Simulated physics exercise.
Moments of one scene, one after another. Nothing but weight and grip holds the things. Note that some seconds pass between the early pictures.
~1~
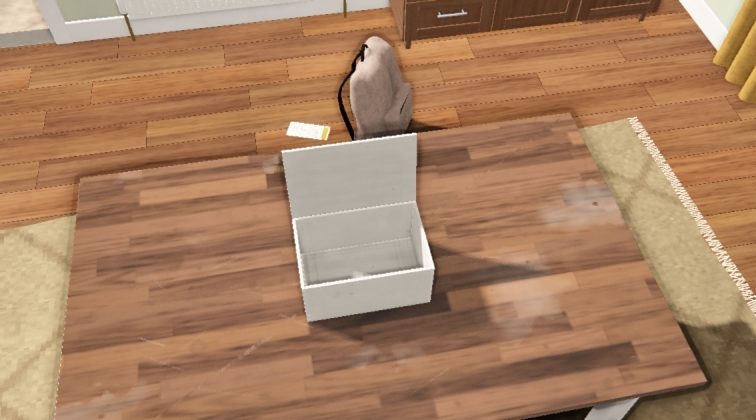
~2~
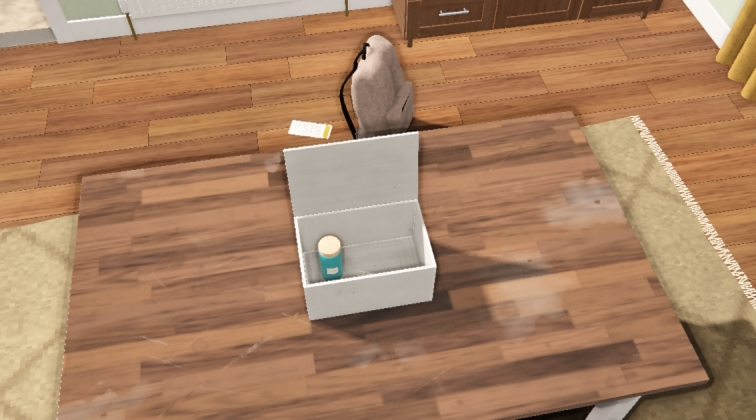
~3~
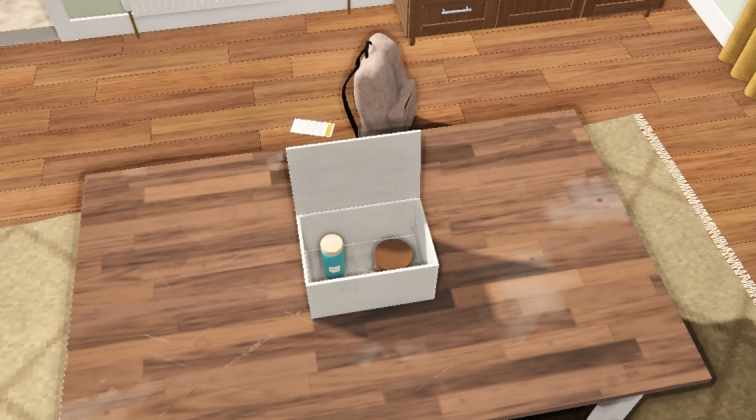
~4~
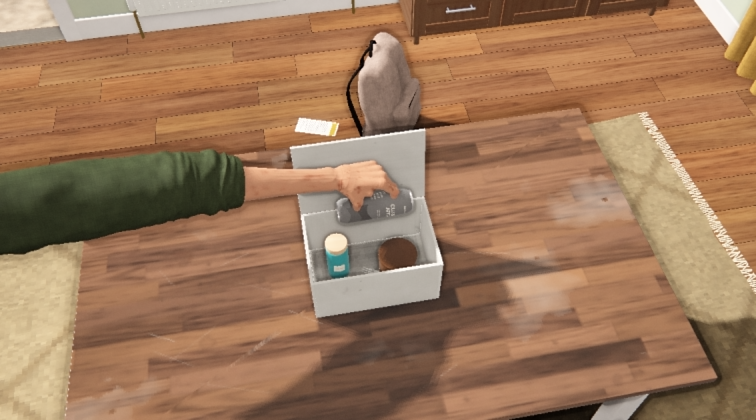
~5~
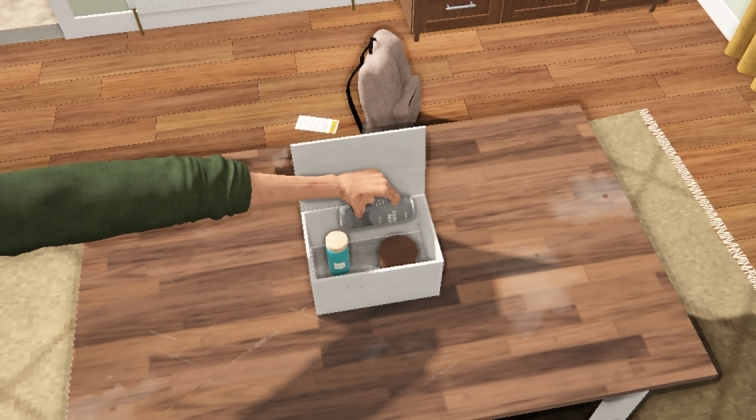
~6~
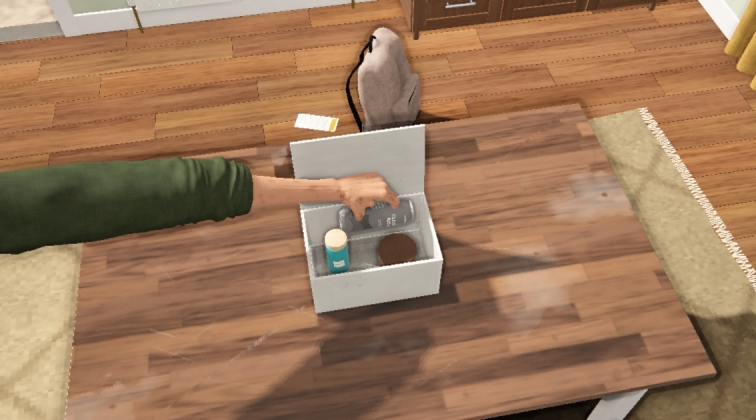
In the video, an open white box on a wooden table is empty, then holds a teal container, then also a round brown tin. A green-sleeved arm reaches in from the left and slightly lowers a clear grey object into the box's back.
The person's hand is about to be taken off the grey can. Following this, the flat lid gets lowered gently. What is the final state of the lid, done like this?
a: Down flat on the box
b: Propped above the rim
a, down flat on the box.
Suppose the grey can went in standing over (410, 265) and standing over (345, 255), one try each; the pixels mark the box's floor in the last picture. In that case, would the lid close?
Case one: Lid left up; case two: Lid down.
Then, 0.40 s on from there, grey can shifted well along near (379, 240).
Then, 1.40 s on from there, lid 72° above the rim; grey can shifted well along near (379, 240).
Then, 1.80 s on from there, lid 44° above the rim; grey can shifted well along near (379, 240).
Then, 2.20 s on from there, lid 8° above the rim; grey can shifted well along near (379, 240).
In the end, lid shut; moved from the start, grey can; the other 2 unmoved. At the end, from the last picture's camera, grey can near (379, 240).
